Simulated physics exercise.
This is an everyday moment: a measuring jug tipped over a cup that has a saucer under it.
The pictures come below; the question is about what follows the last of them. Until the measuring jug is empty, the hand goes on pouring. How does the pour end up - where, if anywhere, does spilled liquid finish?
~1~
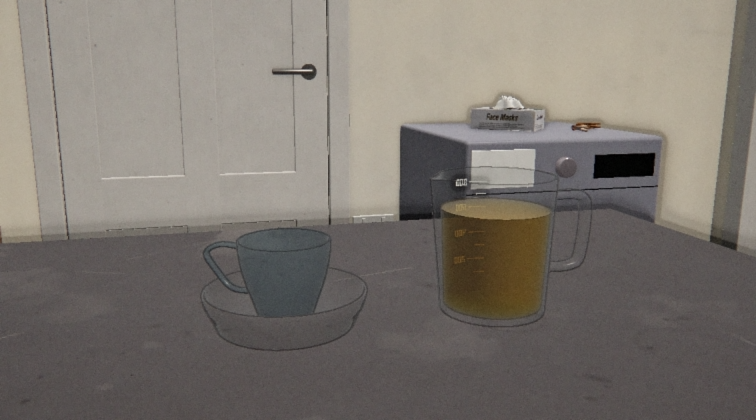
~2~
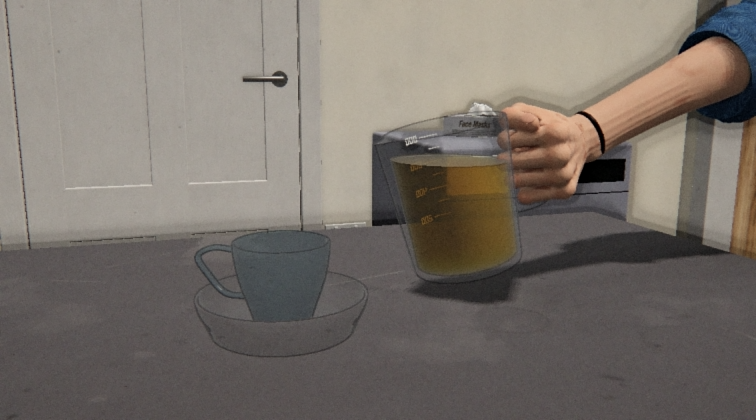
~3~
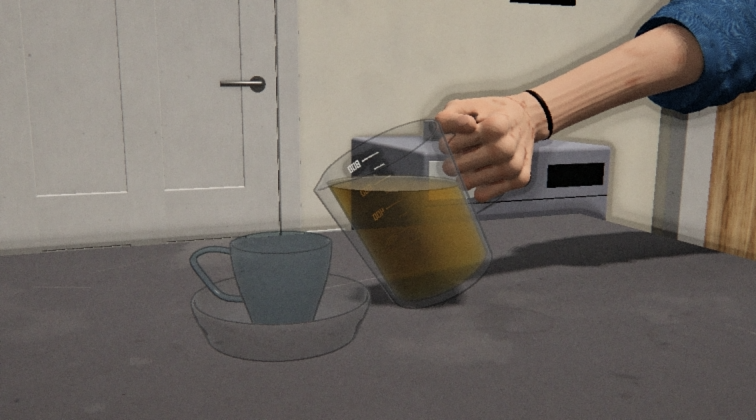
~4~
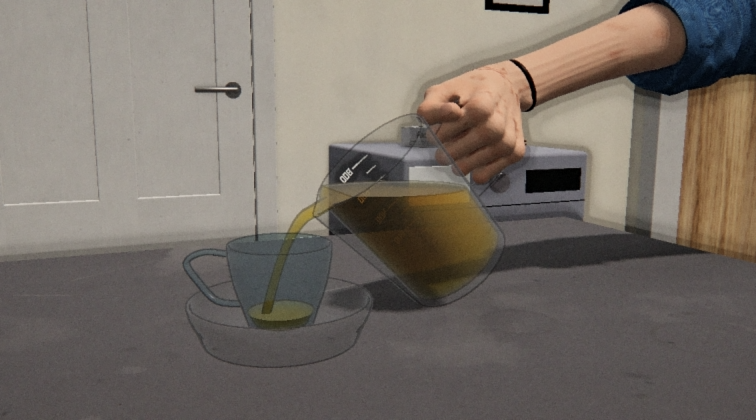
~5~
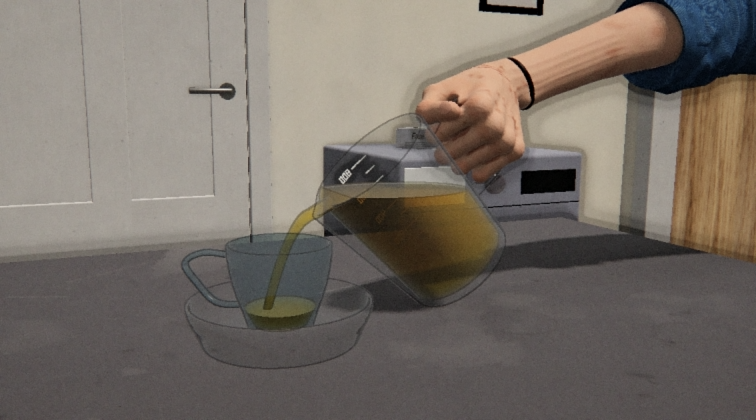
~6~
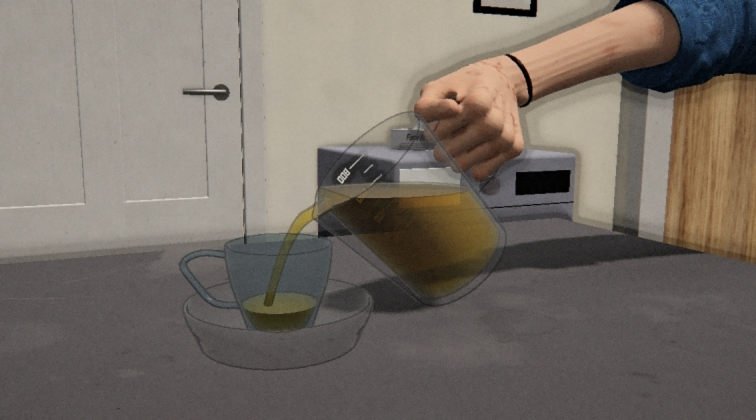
It gets past the saucer as well.
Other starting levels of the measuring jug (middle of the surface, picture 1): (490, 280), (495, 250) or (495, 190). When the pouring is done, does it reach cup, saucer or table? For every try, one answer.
In turn: Stays in the cup, into the saucer, floods the top.
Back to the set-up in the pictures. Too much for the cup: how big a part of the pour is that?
About 65 %.
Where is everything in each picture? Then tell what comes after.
Nothing is moving yet; measuring jug (494, 240) about three quarters full; cup (285, 274) empty; saucer (297, 323) dry, in the first picture.
The measuring jug is picked up; measuring jug about three quarters full, surface at (450, 160); cup (282, 278) empty, in the second picture.
The measuring jug leans over the cup; measuring jug (409, 211) tipped 30° with all of its load; cup (282, 279) empty, in the third picture.
The apple juice is flowing; measuring jug (412, 211) tipped 40° with nearly all of its load; cup nearly empty, surface at (281, 310), in the fourth picture.
The apple juice is flowing; measuring jug (413, 211) tipped 45° with nearly all of its load; cup (280, 283) about a quarter full, in the fifth picture.
The apple juice is flowing; measuring jug (412, 210) tipped 45° with nearly all of its load; cup about a quarter full, surface at (280, 303); saucer (309, 335) dry, in the sixth picture.
Next, the cup is full to the brim; the saucer is wet, with room to spare.
After that, the cup is full to the brim; the saucer is nearly full.
Finally, the cup is full to the brim; the saucer is full and running over.
